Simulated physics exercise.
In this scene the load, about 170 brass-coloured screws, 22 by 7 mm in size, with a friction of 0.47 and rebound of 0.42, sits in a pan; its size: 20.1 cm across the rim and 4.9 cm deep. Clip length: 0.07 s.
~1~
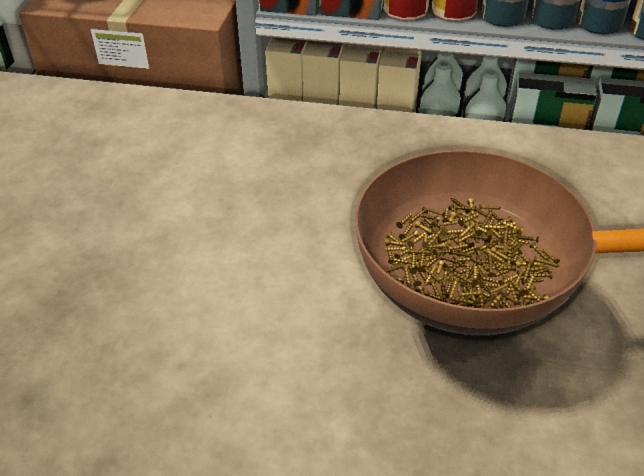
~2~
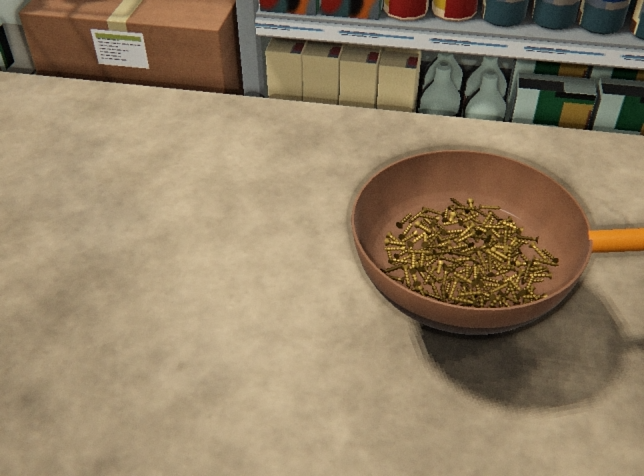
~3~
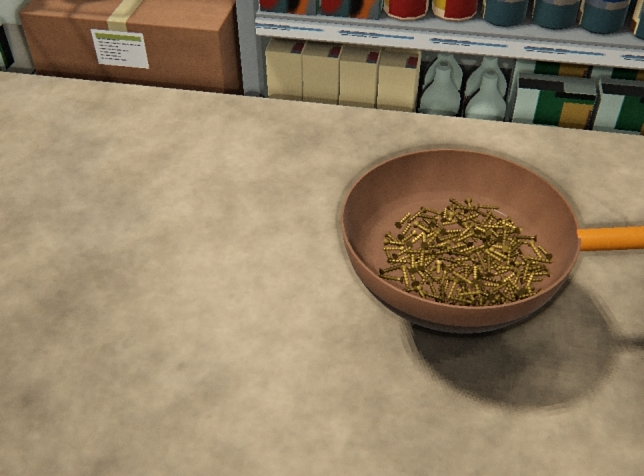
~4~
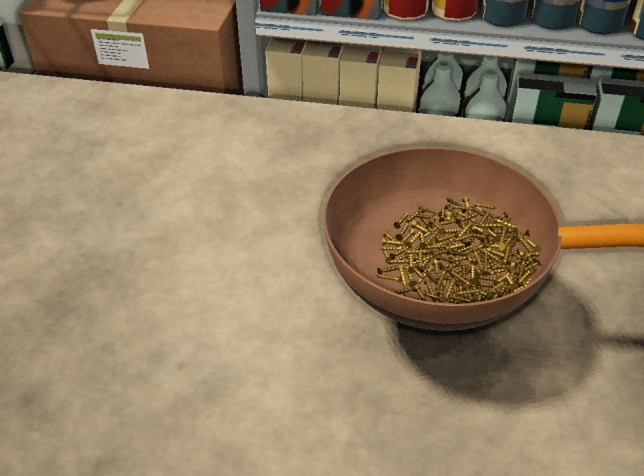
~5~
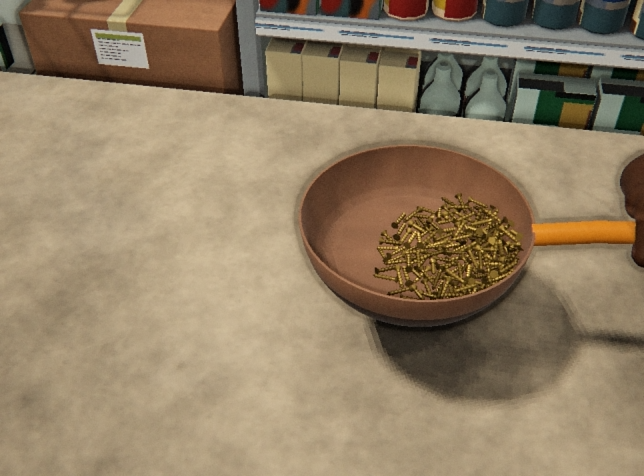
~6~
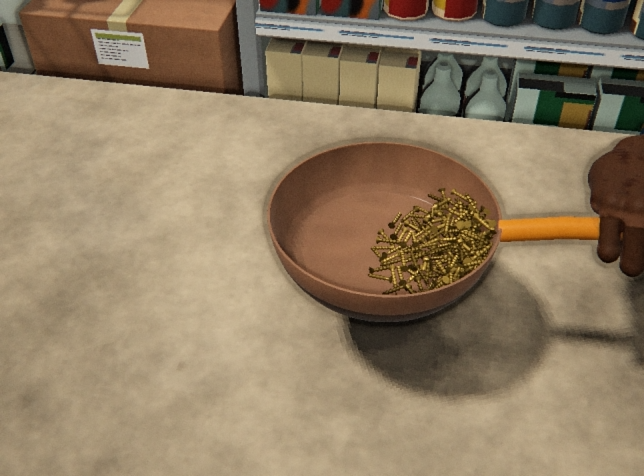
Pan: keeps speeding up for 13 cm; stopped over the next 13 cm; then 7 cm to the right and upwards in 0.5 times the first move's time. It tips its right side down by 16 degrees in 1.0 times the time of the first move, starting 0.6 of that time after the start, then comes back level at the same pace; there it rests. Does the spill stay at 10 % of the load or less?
No, more spills.
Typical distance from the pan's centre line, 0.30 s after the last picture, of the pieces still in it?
I'd say some 4.0 cm.
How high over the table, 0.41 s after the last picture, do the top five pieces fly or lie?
Roughly 38 cm above the table.
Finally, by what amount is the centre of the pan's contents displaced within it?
It ends up roughly 1.0 centimetres off.
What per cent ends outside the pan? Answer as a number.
I'd put it at roughly 20 percent.
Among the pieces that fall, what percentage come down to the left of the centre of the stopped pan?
Roughly 80 percent.
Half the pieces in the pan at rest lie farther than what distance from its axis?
4.5 centimetres, give or take.
Then, 0.15 s after the last picture, tilt 16 degrees; pan 85 %, in the air 15 %; middle of all pieces near (105, 146).
Then, 0.30 s after the last picture, tilt 1 degrees; pan 80 %, in the air 20 %; middle of all pieces near (103, 92).
Then, 0.41 s after the last picture, tilt 0 degrees; fallen left of where it stops 5 %, pan 80 %, in the air 15 %; middle of all pieces near (160, 148).
Then, 0.54 s after the last picture, tilt 0 degrees; fallen left of where it stops 10 %, pan 80 %, in the air 5 %; middle of all pieces near (195, 163).
In the end, fallen left of where it stops 15 %, pan 80 %.
